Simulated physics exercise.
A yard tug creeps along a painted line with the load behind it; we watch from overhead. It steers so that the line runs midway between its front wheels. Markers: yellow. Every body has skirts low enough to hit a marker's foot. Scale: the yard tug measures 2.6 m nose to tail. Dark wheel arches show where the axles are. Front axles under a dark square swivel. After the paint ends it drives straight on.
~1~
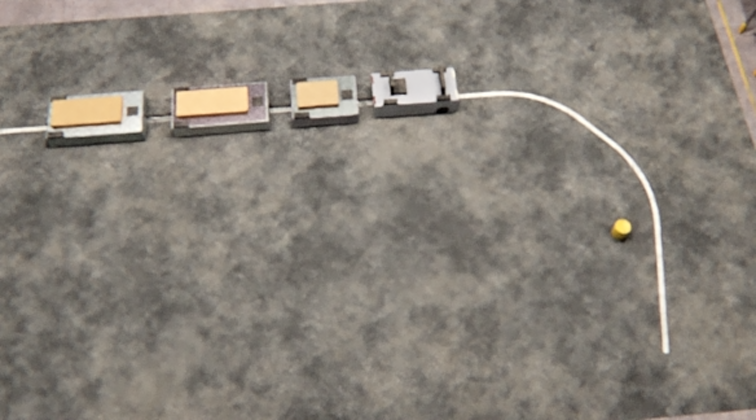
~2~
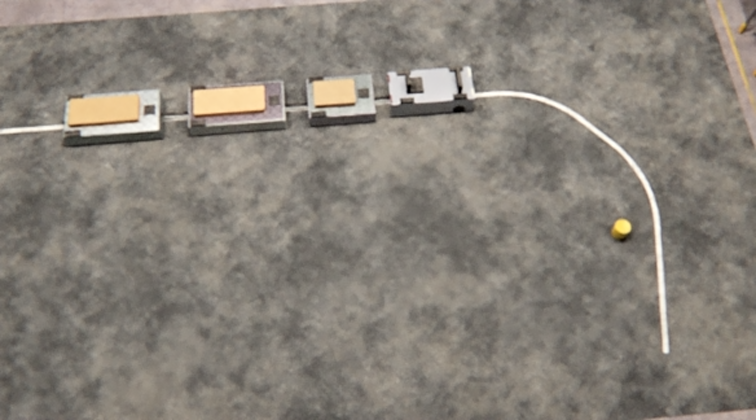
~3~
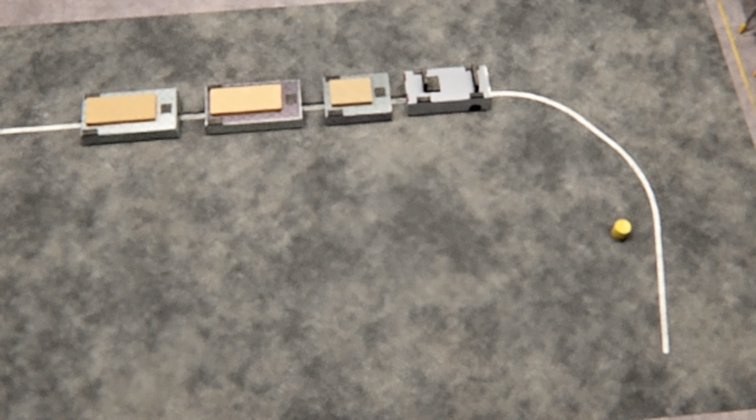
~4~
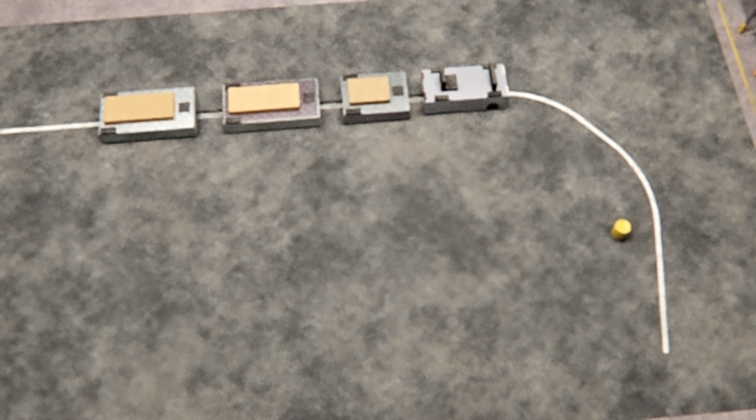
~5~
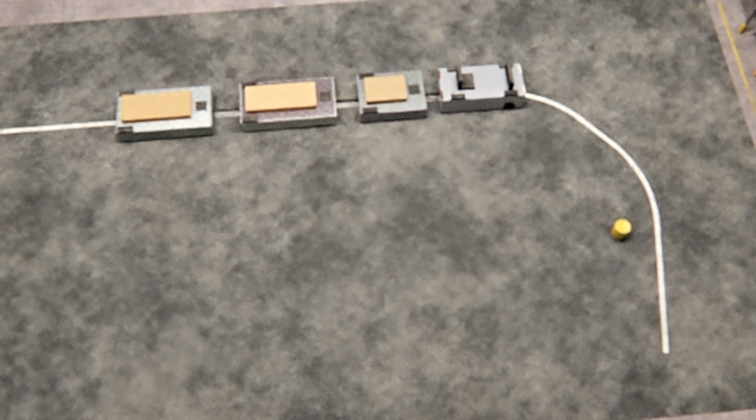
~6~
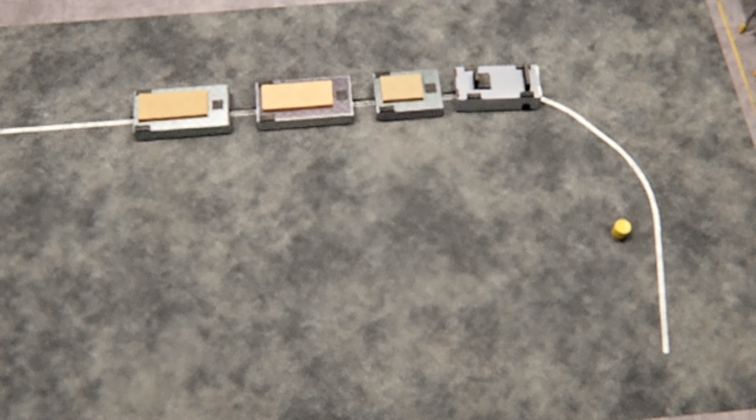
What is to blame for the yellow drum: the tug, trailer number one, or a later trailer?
It is trailer number one.
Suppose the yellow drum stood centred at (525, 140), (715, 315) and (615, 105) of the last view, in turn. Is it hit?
First struck, second clear, third missed.
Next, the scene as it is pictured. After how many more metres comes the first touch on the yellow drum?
About 9.0 m.
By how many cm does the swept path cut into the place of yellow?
Yellow 95.
With 5.7 m more driven, the last axle is at (312, 97) of the last picture, on the line.
With 9.4 m more driven, the last axle is at (411, 95) of the last picture, 20 cm off the line; the first trailer has hit yellow.
With 11.4 m more driven, the last axle is at (465, 101) of the last picture, 55 cm off the line.
With 22.8 m more driven, the last axle is at (662, 368) of the last picture, 35 cm off the line; 1 of 1 struck in all.
